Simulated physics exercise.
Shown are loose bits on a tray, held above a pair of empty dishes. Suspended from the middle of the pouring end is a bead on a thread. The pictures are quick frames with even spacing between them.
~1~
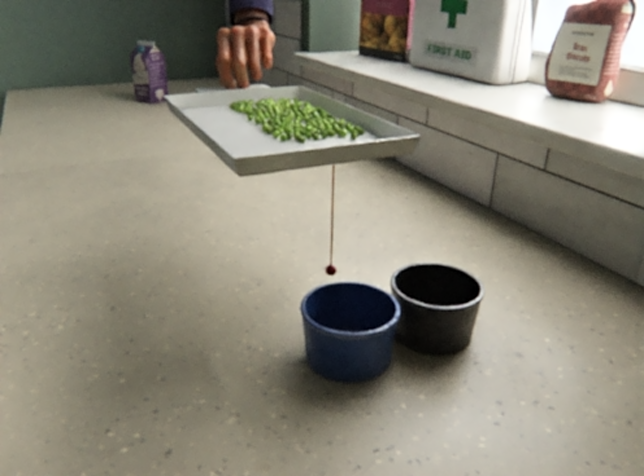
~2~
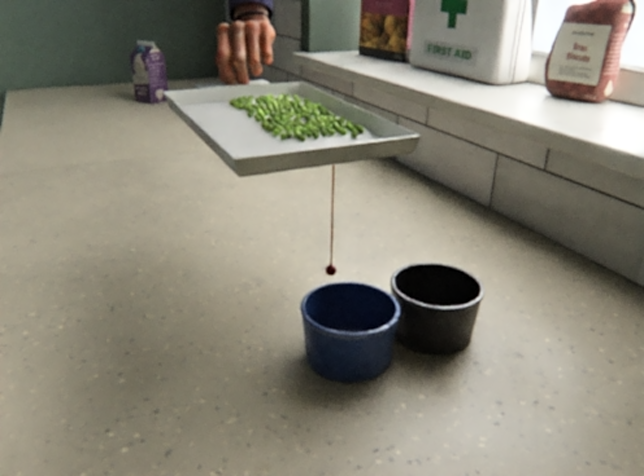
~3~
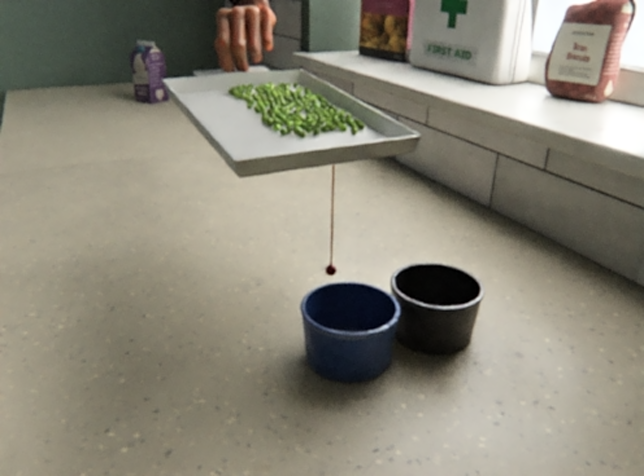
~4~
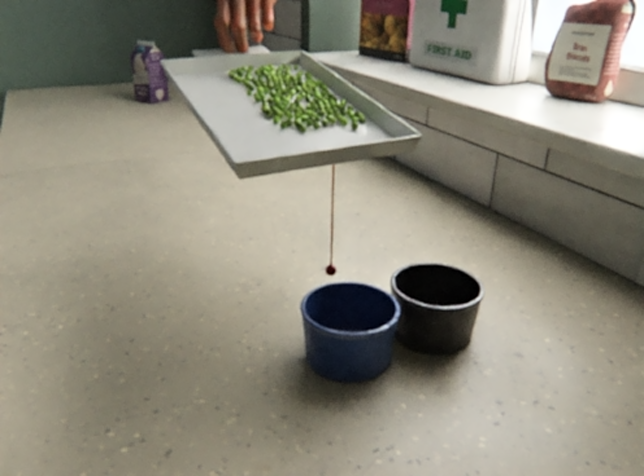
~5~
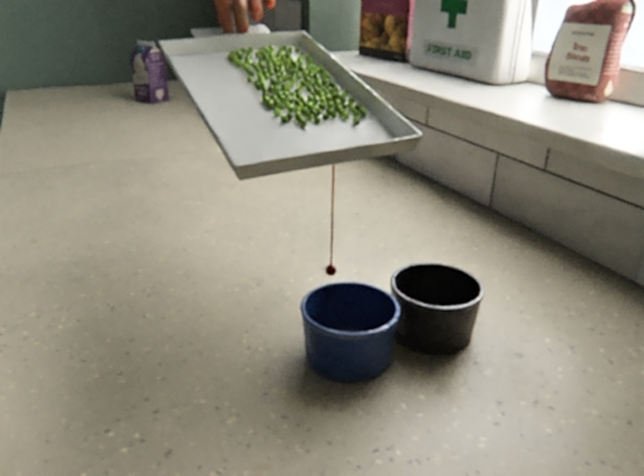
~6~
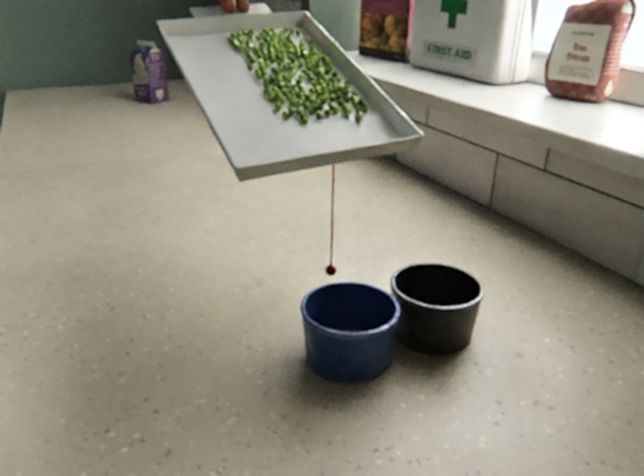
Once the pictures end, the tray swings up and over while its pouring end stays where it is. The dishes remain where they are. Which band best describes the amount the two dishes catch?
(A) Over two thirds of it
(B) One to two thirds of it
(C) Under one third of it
B.
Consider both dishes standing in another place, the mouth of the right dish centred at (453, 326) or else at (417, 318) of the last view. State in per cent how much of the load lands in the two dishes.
Around 20 and then 40 per cent.
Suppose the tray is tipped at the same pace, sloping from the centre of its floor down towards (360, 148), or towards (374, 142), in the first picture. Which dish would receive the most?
Respectively, the one at right and the one at right.
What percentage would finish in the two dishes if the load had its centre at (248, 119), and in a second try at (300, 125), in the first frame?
Roughly 30 % and then 50 %.
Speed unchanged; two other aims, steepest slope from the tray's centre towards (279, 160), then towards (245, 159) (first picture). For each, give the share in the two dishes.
About 10 and 0 percent.
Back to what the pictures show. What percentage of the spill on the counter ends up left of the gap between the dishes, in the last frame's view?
80 in a hundred, roughly.
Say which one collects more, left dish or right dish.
More ends up in the one on the left.
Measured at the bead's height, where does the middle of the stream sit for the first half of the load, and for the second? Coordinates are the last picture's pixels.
The early half goes through (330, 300), the late half through (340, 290).
Just after the last frame, tray tipped steeply; roughly two thirds on the tray; just a few in the left dish; just a few outside both; roughly a third in the air.
A moment on, tray tipped past a quarter turn; roughly a quarter on the tray; roughly a quarter in the left dish; just a few in the right dish; roughly a third outside both; roughly a quarter in the air.
Further on, tray tipped past a quarter turn; roughly half in the left dish; about a tenth in the right dish; roughly half outside both.
When it is over, tray tipped past a quarter turn; roughly half in the left dish; about a tenth in the right dish; roughly half outside both.
